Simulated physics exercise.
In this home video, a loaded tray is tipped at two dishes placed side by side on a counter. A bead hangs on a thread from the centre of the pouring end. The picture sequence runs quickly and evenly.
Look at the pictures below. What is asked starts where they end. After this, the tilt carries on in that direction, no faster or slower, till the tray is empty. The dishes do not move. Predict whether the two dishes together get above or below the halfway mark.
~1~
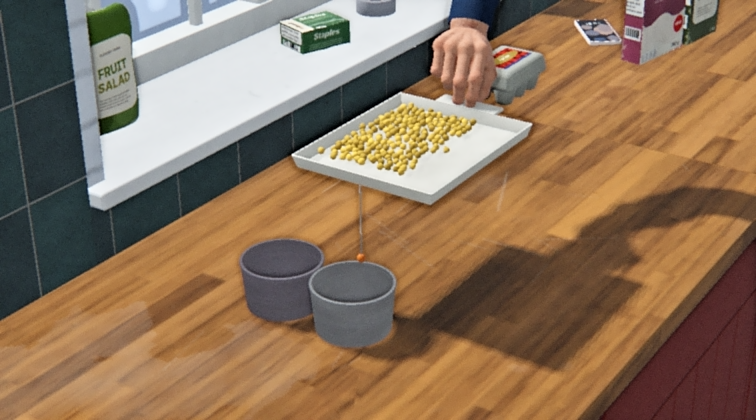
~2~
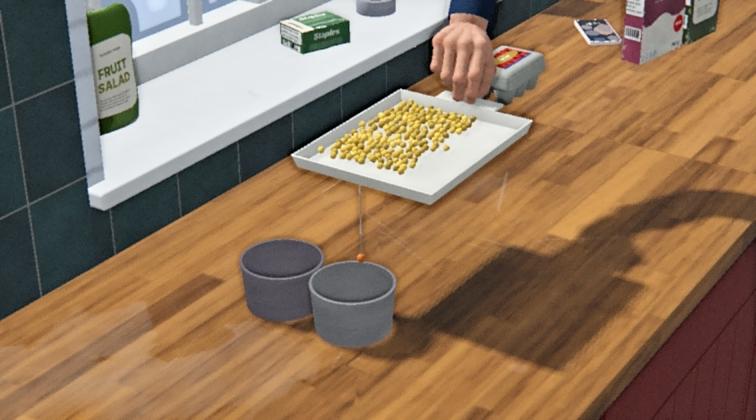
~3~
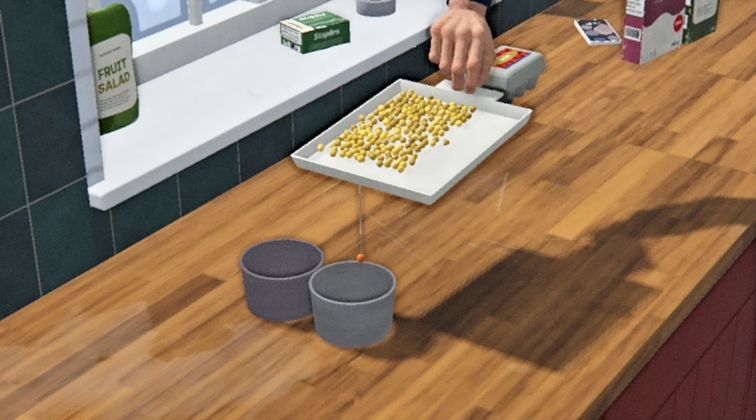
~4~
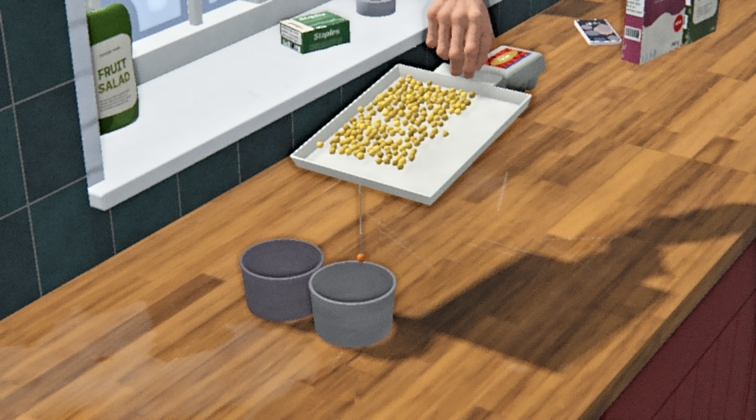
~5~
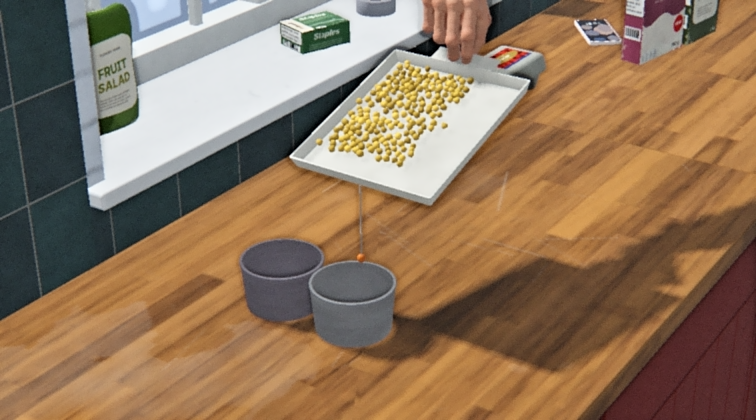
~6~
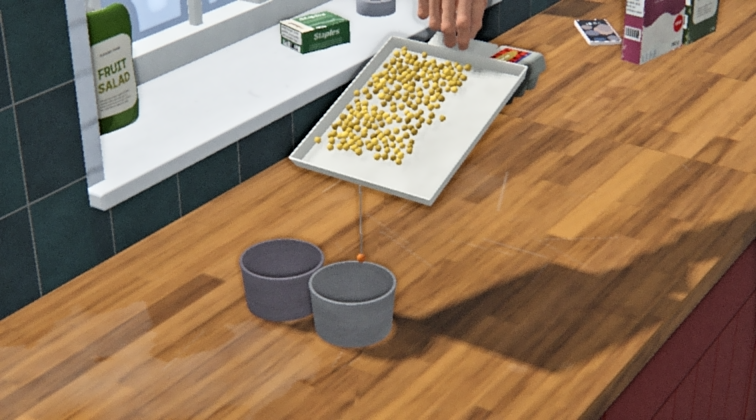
Above.
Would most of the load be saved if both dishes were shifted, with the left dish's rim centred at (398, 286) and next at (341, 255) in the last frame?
Placing 1: A minority of it. Placing 2: A minority of it.
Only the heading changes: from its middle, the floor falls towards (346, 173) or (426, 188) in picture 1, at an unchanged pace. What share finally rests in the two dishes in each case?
Lab note: Try one about 90 %, try two about 20 %.
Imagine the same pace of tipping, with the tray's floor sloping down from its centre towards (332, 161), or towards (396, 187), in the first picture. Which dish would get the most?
Case one goes to the left-side dish, case two to the right-side dish.
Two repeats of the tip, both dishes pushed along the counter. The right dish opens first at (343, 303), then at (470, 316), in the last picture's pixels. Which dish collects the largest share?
Result, first place: The righthand one; second place: The lefthand one.
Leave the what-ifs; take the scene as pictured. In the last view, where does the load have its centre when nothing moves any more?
I'd put the middle somewhere around (344, 328).
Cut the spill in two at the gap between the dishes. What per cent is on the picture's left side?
I reckon around 40 per cent.
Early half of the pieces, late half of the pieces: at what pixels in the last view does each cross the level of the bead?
I'd put it at roughly (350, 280), and after that at roughly (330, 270).
Soon after the last picture, tray tipped steeply; nearly all on the tray; a small part in the air.
A little later, tray tipped past a quarter turn; about half on the tray; a small part in the right dish; a stray few in the left dish; a small part outside both; about a quarter in the air.
Later still, tray tipped past a quarter turn; about half in the right dish; a small part in the left dish; about a third outside both.
At rest, tray tipped past a quarter turn; about half in the right dish; a small part in the left dish; about a third outside both.
